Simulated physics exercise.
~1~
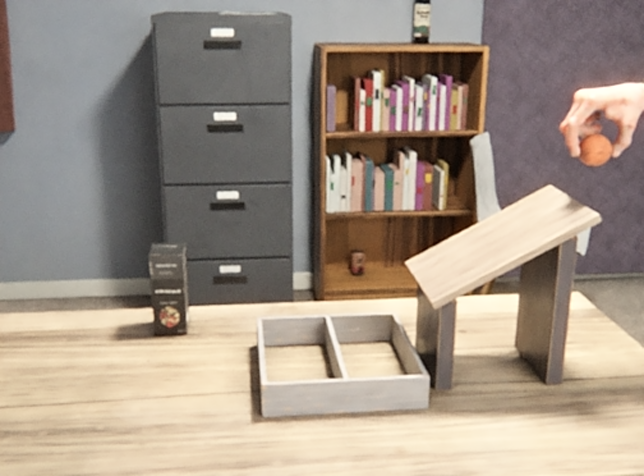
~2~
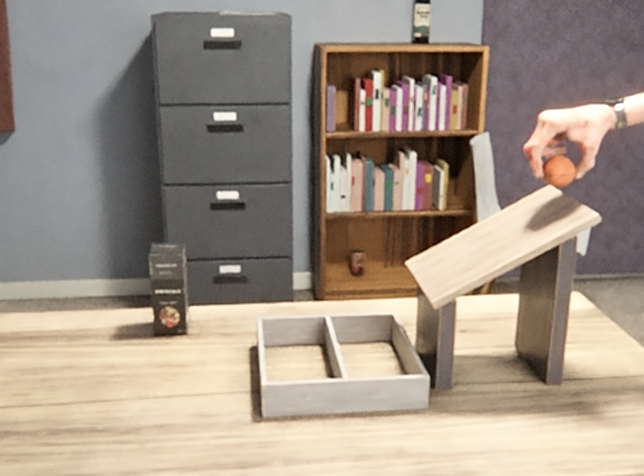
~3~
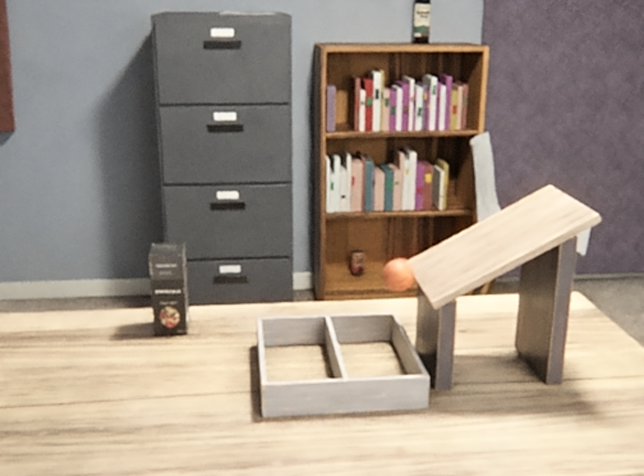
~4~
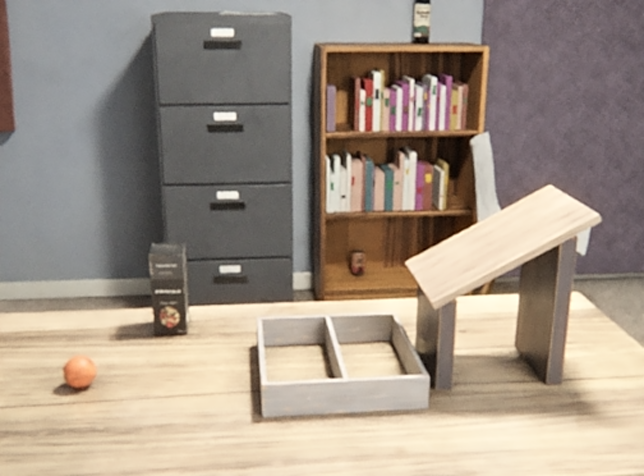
An orange ball is held by a hand above a sloping wooden board, then, released, travels down and left off its lower end. It ends up on the table to the left, past the two-bay tray and outside both bays, while the black carton stays in place.
